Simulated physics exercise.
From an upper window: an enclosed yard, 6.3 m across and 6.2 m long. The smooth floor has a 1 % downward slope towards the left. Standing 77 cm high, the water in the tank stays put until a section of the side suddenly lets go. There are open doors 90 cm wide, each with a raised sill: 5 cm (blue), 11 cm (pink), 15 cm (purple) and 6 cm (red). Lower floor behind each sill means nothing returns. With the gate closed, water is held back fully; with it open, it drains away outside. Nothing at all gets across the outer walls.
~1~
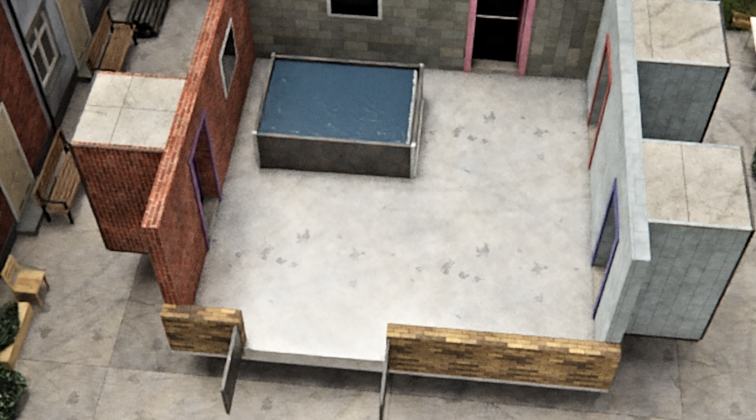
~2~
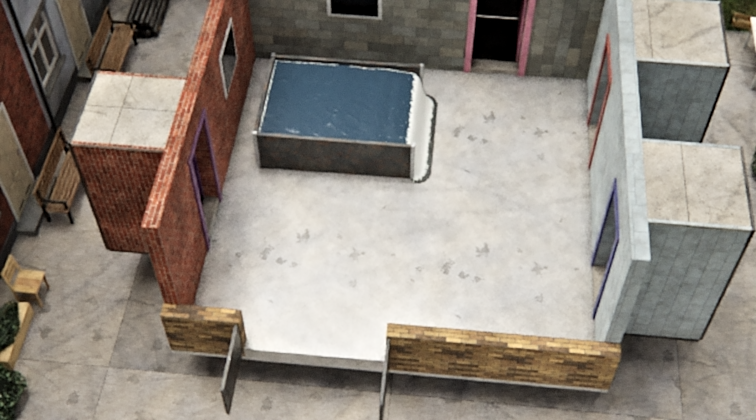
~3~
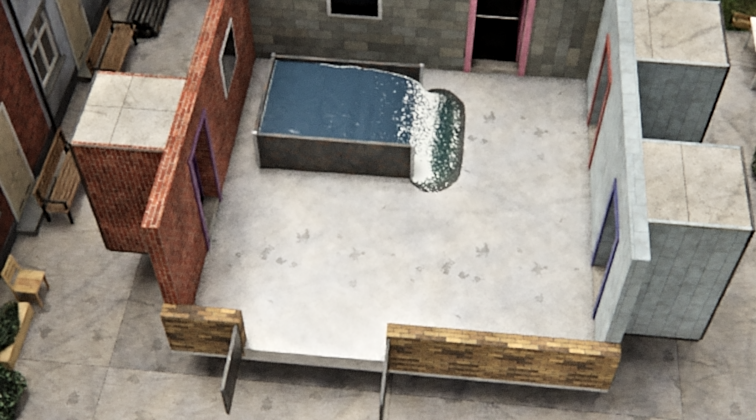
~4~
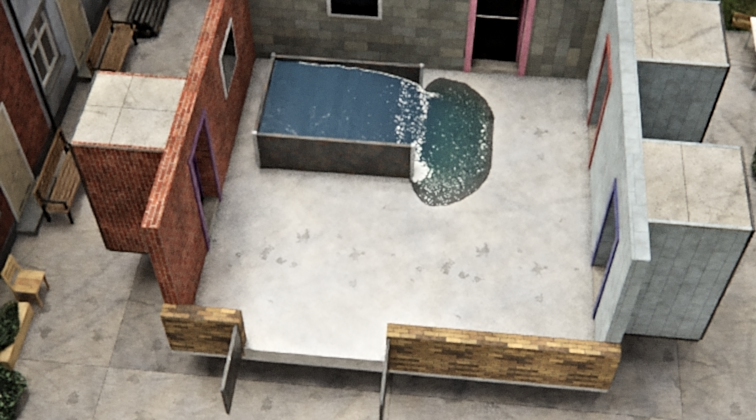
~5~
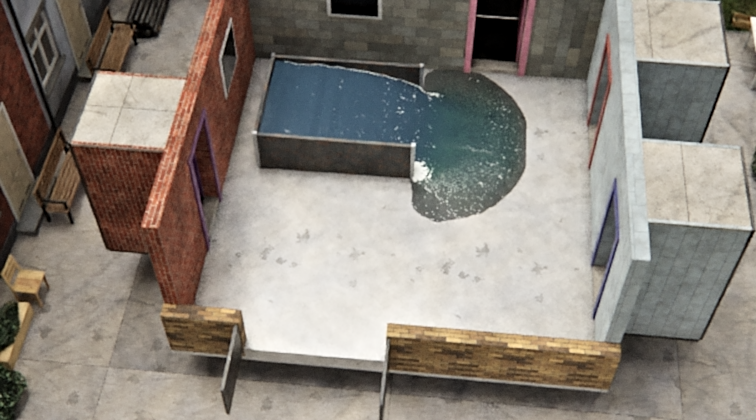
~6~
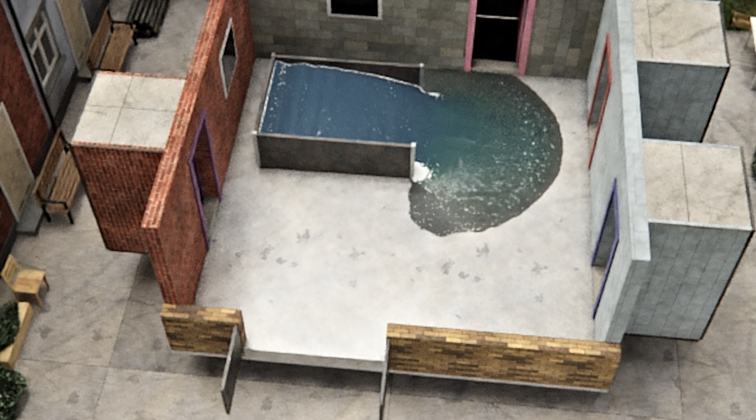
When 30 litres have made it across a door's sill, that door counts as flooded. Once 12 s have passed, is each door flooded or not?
My prediction: Blue door: Tops it. Pink door: Tops it. Purple door: Fails to top it. Red door: Tops it.
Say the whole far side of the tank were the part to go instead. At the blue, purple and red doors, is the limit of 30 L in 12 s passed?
Outcomes - blue: Not exceeded, purple: Not exceeded, red: Exceeded.
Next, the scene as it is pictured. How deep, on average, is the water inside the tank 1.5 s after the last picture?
About 31 cm.
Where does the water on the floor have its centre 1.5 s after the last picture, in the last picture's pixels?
The water's centre is around (449, 143).
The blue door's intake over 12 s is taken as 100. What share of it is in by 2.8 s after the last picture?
Estimate: Around 30 per cent.
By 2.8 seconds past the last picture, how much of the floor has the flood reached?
45 %.
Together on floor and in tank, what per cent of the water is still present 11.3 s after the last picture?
Some 70 out of every hundred parts.
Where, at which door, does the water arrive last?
That would be the purple door.
Then, 0.7 s after the last picture water covers 35 % of the floor and is deepest (42 cm) near (586, 87); blue door not reached, pink door 17 cm at the sill, 0 L in, purple door not reached, red door 19 cm at the sill, 84 L in.
Then, 1.5 s after the last picture water covers 40 % of the floor and is deepest (44 cm) near (587, 144); blue door 13 cm at the sill, 3 L in, pink door 17 cm at the sill, 15 L in, purple door not reached, red door 36 cm at the sill, 259 L in.
Then, 2.8 s after the last picture water covers 45 % of the floor and is deepest (30 cm) near (594, 365); blue door 11 cm at the sill, 35 L in, pink door 21 cm at the sill, 49 L in, purple door not reached, red door 26 cm at the sill, 538 L in.
Then, 6.3 s after the last picture water covers 90 % of the floor and is deepest (18 cm) near (215, 313); blue door 10 cm at the sill, 77 L in, pink door 10 cm at the sill, 96 L in, purple door 11 cm at the sill, 0 L in, red door 9 cm at the sill, 681 L in.
Then, 11.3 s after the last picture water covers 100 % of the floor and is deepest (16 cm) near (255, 65); blue door 5 cm at the sill, 110 L in, pink door 4 cm at the sill, 97 L in, purple door 13 cm at the sill, 0 L in, red door 2 cm at the sill, 687 L in.
